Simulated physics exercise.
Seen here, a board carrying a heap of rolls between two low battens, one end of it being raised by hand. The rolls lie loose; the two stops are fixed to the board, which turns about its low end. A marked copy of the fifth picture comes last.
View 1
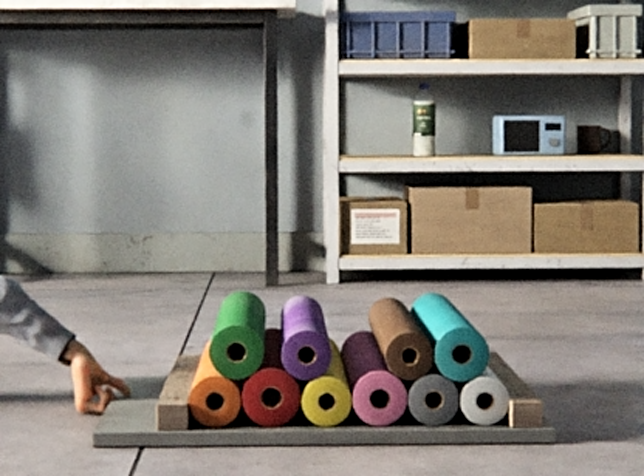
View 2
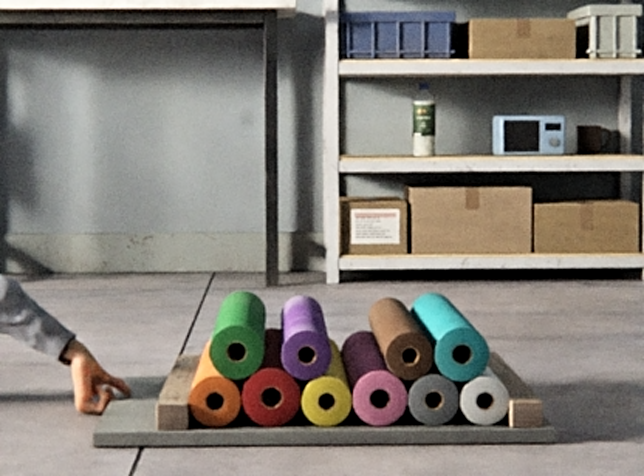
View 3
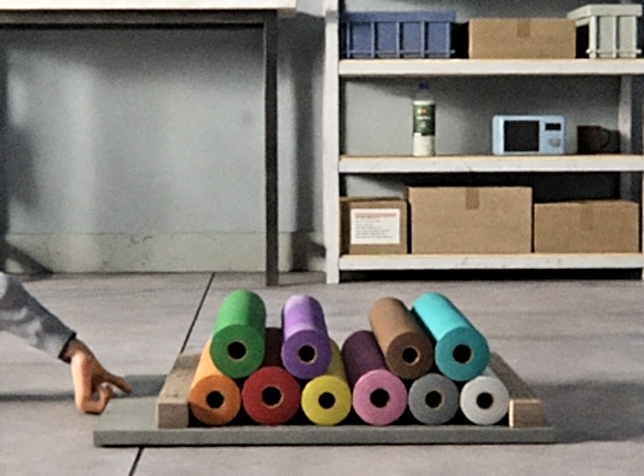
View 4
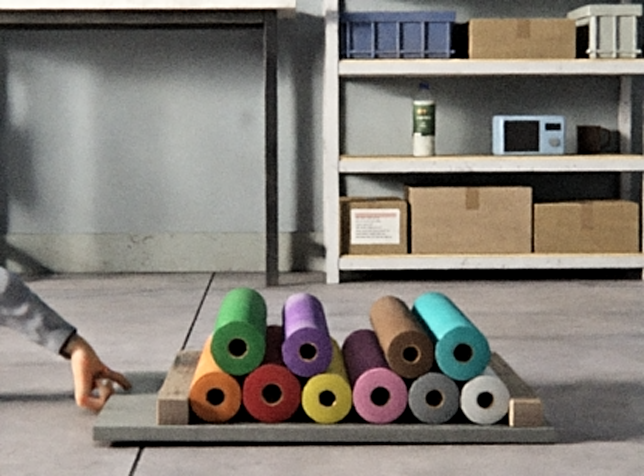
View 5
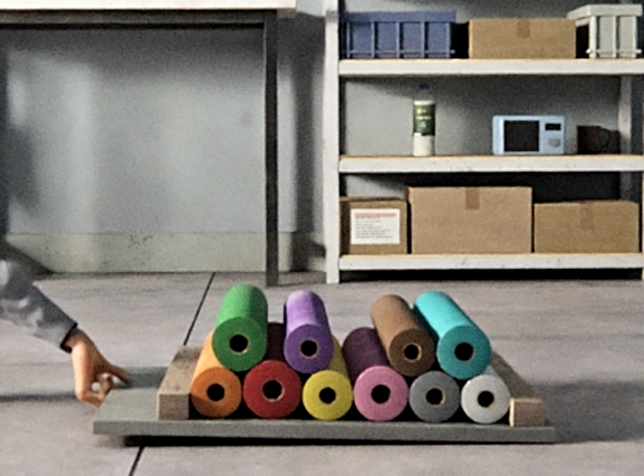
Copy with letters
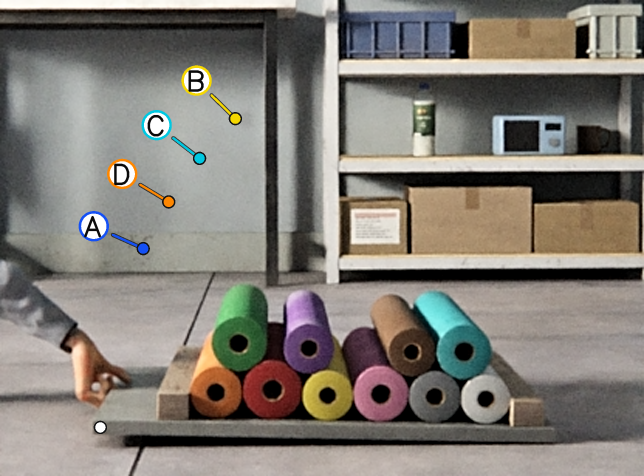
On a concrete floor in front of a storage shelf, a hand at the left slowly raised one end of a board stacked with colorful rolls, tilting it just slightly while the rolls barely shifted.
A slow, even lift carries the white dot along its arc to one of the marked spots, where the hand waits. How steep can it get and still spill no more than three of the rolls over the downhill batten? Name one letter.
The highest mark that will do is D.
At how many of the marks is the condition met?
Two of the four.
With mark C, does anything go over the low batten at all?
At C: Yes.
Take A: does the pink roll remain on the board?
The pink roll: Yes.
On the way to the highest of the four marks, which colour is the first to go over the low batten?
First is the turquoise one.
On the copy, A at (143, 249); B at (235, 118); C at (200, 158); D at (169, 202); the white dot at (100, 427).
On D. First, board at 18°.
Then, board at 31°.
Finally, board at 31°, three over the low batten (brown, purple, turquoise).
By contrast, A one over the low batten (turquoise); B four over the low batten (brown, purple, turquoise, green); C four over the low batten (brown, purple, turquoise, green).
